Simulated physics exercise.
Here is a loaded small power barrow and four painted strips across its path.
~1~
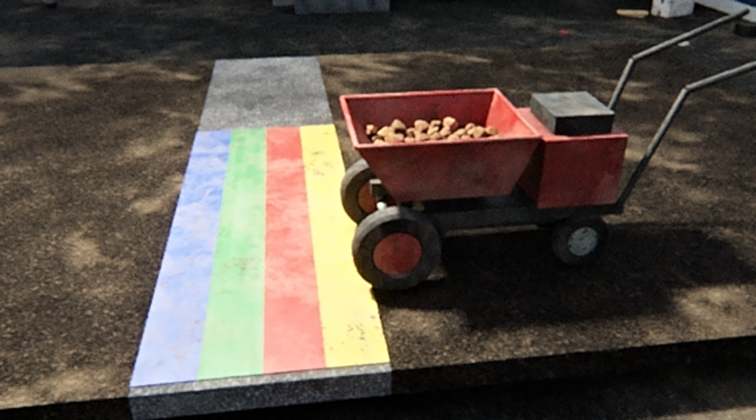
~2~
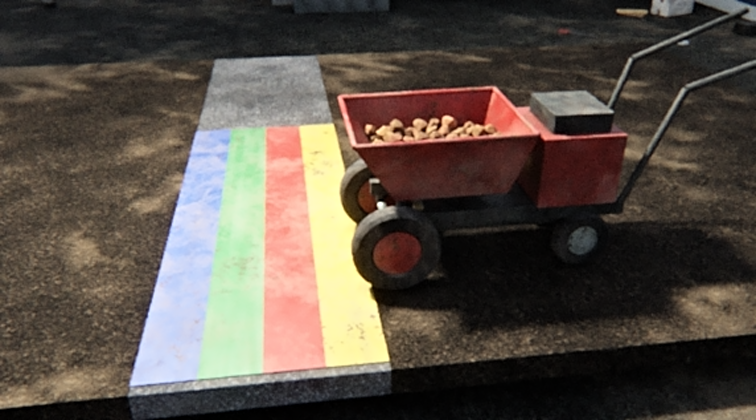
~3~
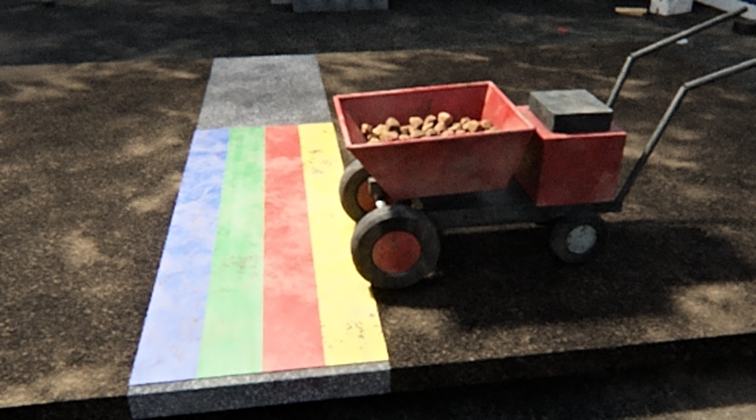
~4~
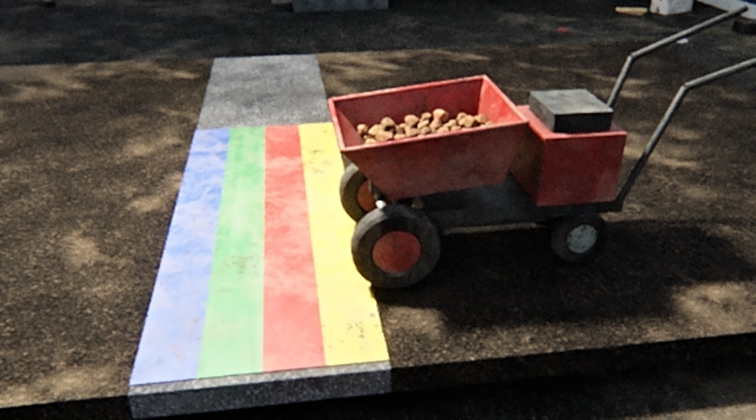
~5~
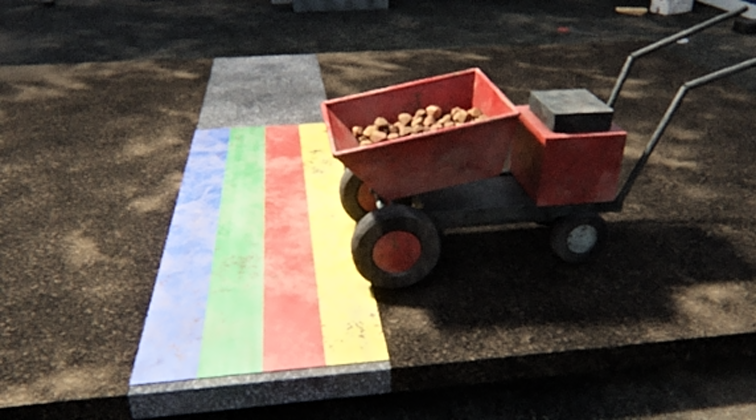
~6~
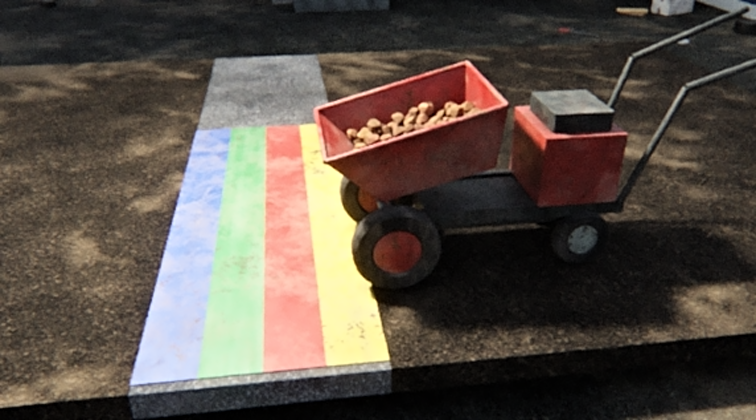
A small red barrow's loaded skip gradually tilts down toward the left beside four painted strips.
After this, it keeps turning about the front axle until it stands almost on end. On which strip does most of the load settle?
The green one gets the largest share.
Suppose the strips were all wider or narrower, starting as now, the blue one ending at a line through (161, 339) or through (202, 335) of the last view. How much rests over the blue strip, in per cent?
First some 20, then 40 per cent.
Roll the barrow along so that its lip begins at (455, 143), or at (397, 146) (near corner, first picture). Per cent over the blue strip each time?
In turn 0 and 0 in a hundred.
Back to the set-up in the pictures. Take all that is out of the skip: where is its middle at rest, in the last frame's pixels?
Roughly at (246, 258).
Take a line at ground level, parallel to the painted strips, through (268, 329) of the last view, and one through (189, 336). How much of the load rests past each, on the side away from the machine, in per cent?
In turn 70 and 10 in a hundred.
Just after the last frame, skip tipped well over; every one in the skip.
A moment on, skip tipped steeply; almost all in the skip; just a few over the red strip; just a few over the green strip.
Further on, skip tipped right over; roughly a third in the skip; about a tenth over the red strip; roughly half over the green strip; about a tenth over the blue strip; just a few off the paint.
When it is over, skip tipped right over; roughly a quarter in the skip; not one over the yellow strip; roughly a quarter over the red strip; roughly half over the green strip; about a tenth over the blue strip; just a few off the paint.
